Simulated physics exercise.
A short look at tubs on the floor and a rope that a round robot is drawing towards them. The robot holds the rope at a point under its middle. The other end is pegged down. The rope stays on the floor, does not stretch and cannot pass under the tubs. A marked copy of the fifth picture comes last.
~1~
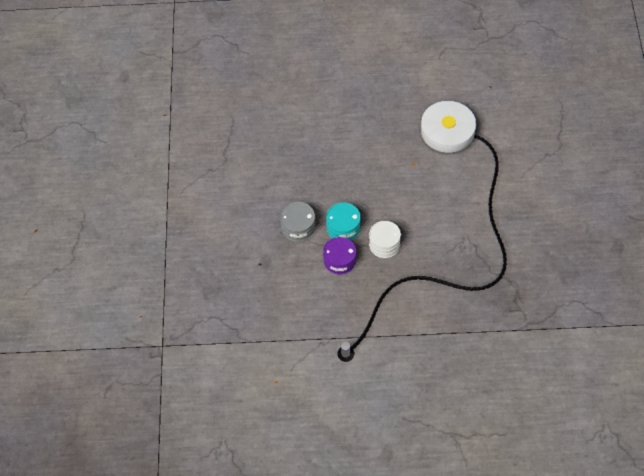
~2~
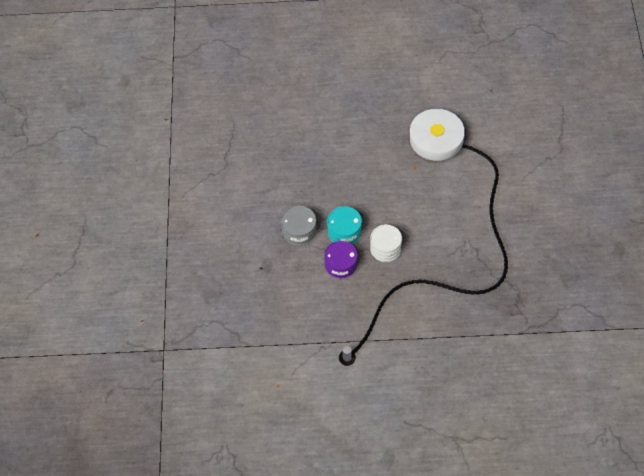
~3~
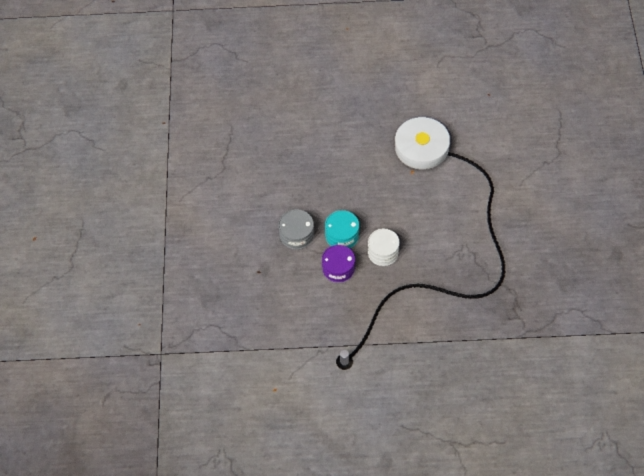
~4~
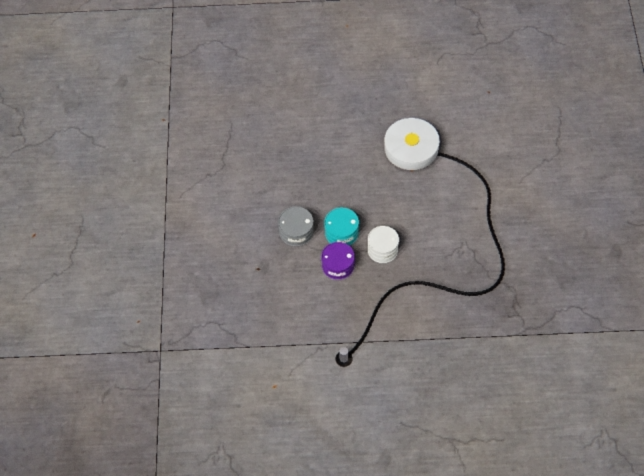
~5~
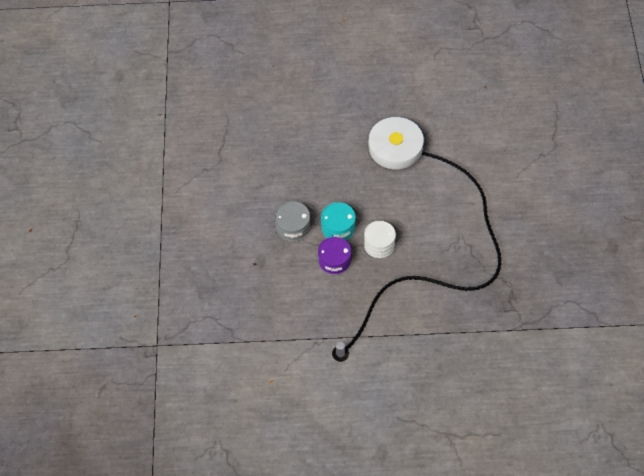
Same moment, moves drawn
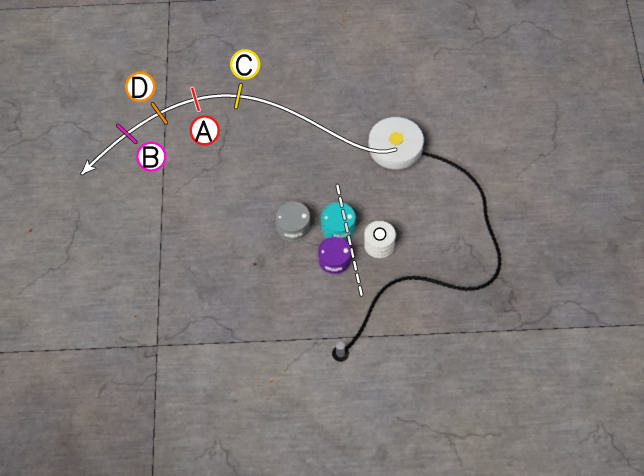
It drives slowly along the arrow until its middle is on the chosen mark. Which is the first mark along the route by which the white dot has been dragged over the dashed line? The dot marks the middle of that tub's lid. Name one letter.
Stop at B.
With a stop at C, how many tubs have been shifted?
By then, none.
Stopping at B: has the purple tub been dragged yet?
By then, yes.
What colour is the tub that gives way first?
White.
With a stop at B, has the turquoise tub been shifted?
By then, yes.
On the marked copy, A at (195, 99); B at (127, 134); C at (238, 96); D at (159, 113); the dashed line at (349, 240); the route from (396, 150) via (230, 96) to (82, 173); the white dot at (380, 234).
Taking B. A third of the way, robot (301, 111); white tub (380, 239).
Two thirds of the way, robot (205, 92); white tub (379, 239).
When it is over, robot (125, 128); purple tub (318, 263); turquoise tub (326, 225); white tub (345, 247); the dot on the white tub is over the dashed line.
As for the rest, A leaves the dotted tub short, at (375, 240); C leaves the dotted tub short, at (380, 239); D leaves the dotted tub short, at (358, 243).
